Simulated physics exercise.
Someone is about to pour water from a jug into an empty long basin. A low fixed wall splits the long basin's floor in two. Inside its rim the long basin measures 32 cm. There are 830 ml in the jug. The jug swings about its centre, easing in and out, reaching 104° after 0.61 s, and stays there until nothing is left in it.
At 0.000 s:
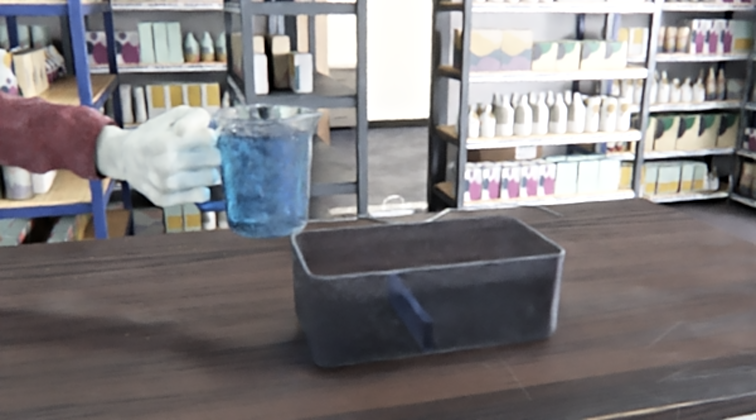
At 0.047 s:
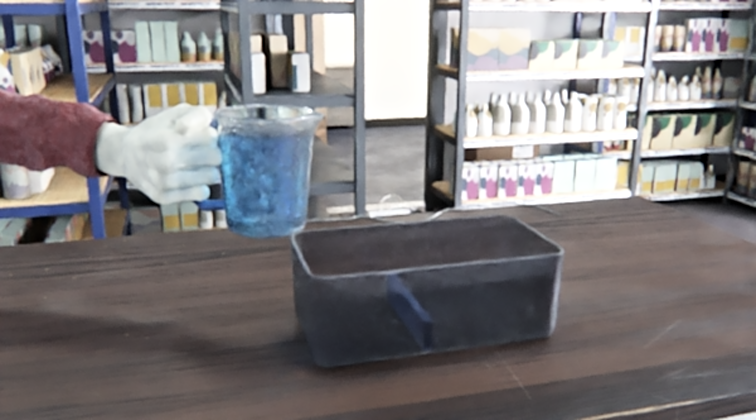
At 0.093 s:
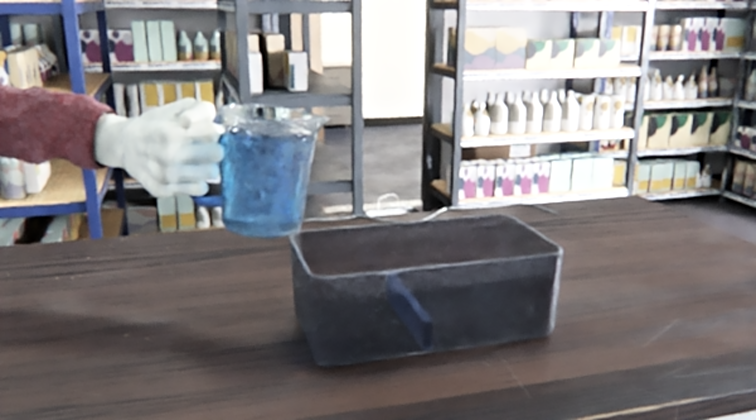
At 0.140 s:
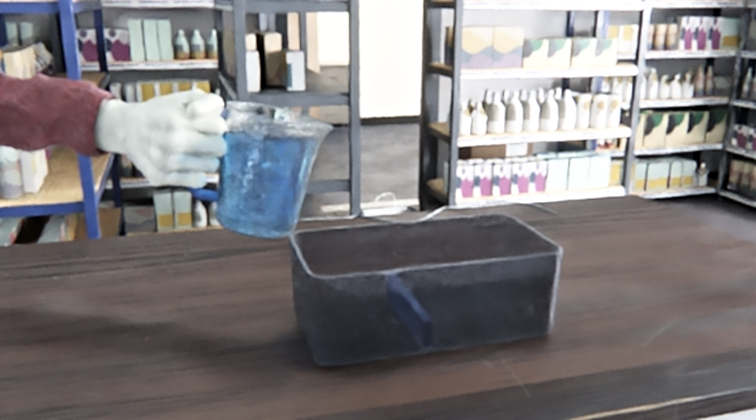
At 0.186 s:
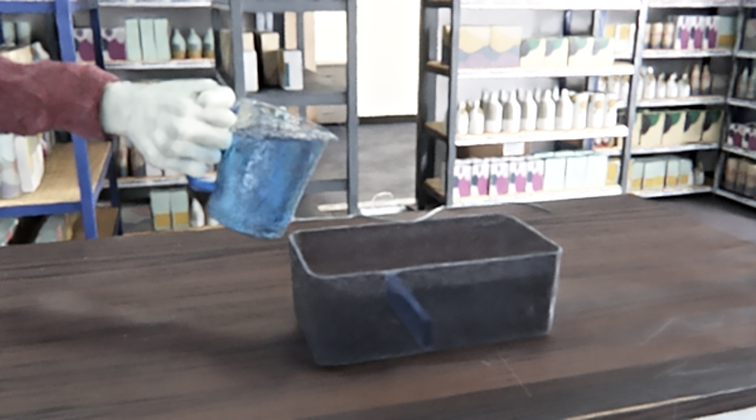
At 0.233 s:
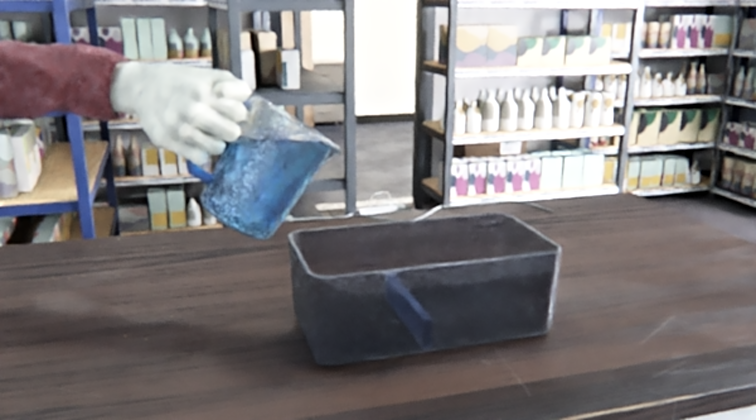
A white-gloved hand in a dark red sleeve, at the left, holds a clear jug of blue water and tilts it gradually to the right, its rim dipping while the water shifts inside. Below it, a long, dark, empty basin with a blue strip on its front rests motionless on a dark wooden table. The slightly raised front view, drifting very slightly, shows a storeroom with shelves of bottles and boxes behind.
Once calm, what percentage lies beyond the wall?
The far part has some 12 per cent.
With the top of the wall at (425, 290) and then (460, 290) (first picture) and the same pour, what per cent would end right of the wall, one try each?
First 5, then 10 per cent.
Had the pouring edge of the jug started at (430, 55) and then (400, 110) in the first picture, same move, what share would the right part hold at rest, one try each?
First 85, then 95 per cent.
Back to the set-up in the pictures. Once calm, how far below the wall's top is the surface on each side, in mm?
Some 6 mm on the left and 36 mm on the right.
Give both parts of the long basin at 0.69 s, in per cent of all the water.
Some 66 per cent left and 2 right.
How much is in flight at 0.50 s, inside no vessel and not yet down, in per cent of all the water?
Near 18 in a hundred.
Then, 0.50 s in, the tilt is 95° and 59 per cent is still to pour, 21 is left of the wall and 1 right of it.
Then, 0.69 s in, the tilt is 104° and 18 per cent is still to pour, 67 is left of the wall and 2 right of it.
Then, 0.89 s in, the tilt is 104° and 3 per cent is still to pour, 84 is left of the wall and 6 right of it.
Then, 1.11 s in, the tilt is 104° and 0 per cent is still to pour, 84 is left of the wall and 11 right of it.
Finally, 83 per cent lies left of the wall, 12 right of it and 5 outside.
